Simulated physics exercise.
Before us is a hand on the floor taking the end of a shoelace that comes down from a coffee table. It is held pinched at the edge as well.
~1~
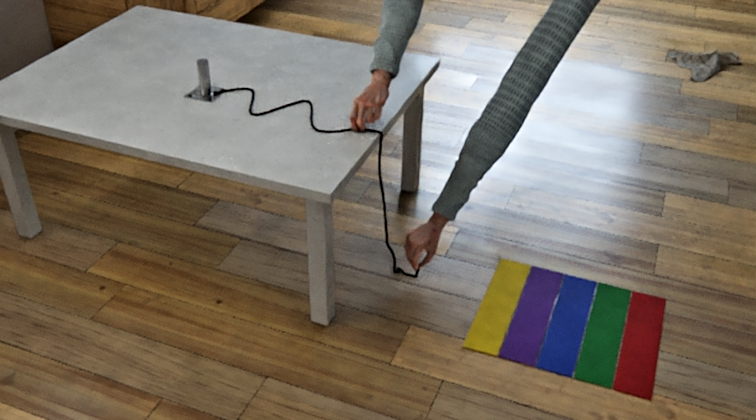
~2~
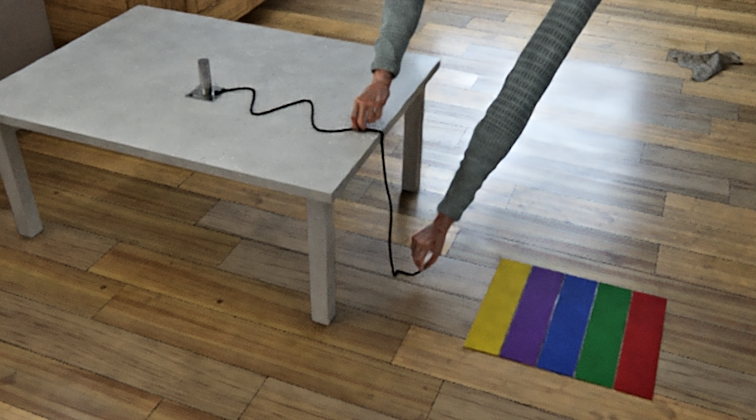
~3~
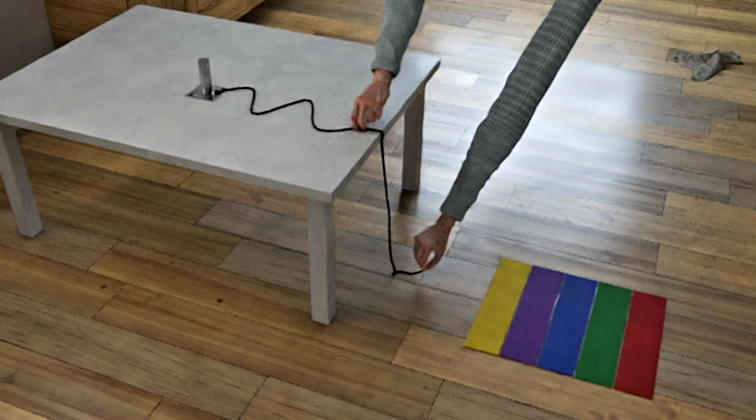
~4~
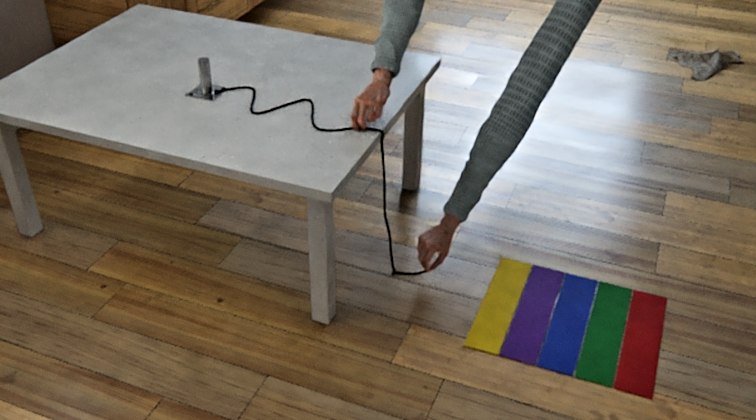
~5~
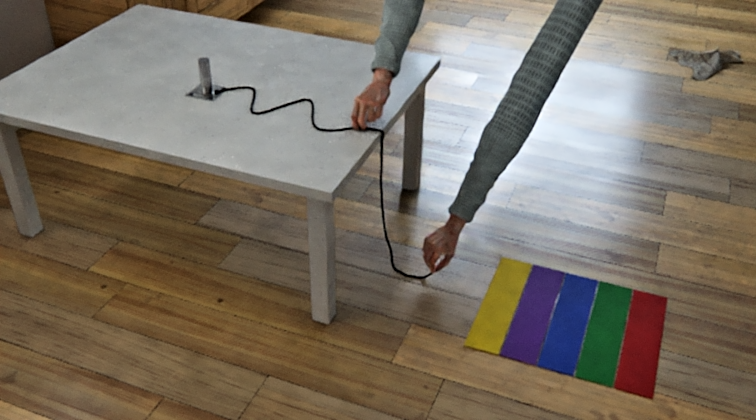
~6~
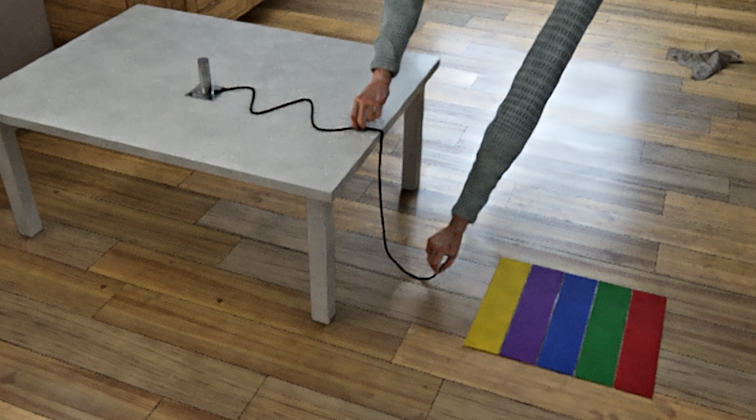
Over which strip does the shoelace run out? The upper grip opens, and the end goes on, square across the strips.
Over the red strip.
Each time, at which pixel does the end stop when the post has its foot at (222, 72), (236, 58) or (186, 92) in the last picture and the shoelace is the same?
Taking the tries in turn, you get (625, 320), (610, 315) and (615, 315).
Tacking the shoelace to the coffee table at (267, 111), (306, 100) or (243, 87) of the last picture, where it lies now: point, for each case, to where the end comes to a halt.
Estimated spots in sequence: (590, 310), (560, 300), (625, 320).
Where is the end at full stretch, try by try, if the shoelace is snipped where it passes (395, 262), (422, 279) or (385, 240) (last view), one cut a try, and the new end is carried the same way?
Try 1: About (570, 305). Try 2: About (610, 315). Try 3: About (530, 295).
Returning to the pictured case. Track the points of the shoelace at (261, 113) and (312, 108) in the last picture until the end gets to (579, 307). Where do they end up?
(303, 114) for the first, (371, 130) for the second.
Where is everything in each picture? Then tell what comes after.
In the first picture, end (418, 267); yellow (487, 333); purple (523, 343); blue (559, 353); green (597, 364); red (636, 375).
In the second picture, end (424, 268); shoelace through (248, 88) (270, 111) (312, 116) (366, 129) (388, 192) (390, 254).
In the third picture, end (427, 268).
In the fourth picture, end (430, 269); shoelace through (248, 87) (270, 110) (312, 115) (367, 129) (385, 190) (391, 254).
In the fifth picture, end (436, 270).
In the sixth picture, end (439, 271); shoelace through (248, 87) (269, 110) (312, 115) (366, 128) (380, 189) (388, 252).
Soon after, end near (579, 307); over blue.
Then, end near (617, 317); over green.
At full stretch, end near (640, 323); over red. Over red.
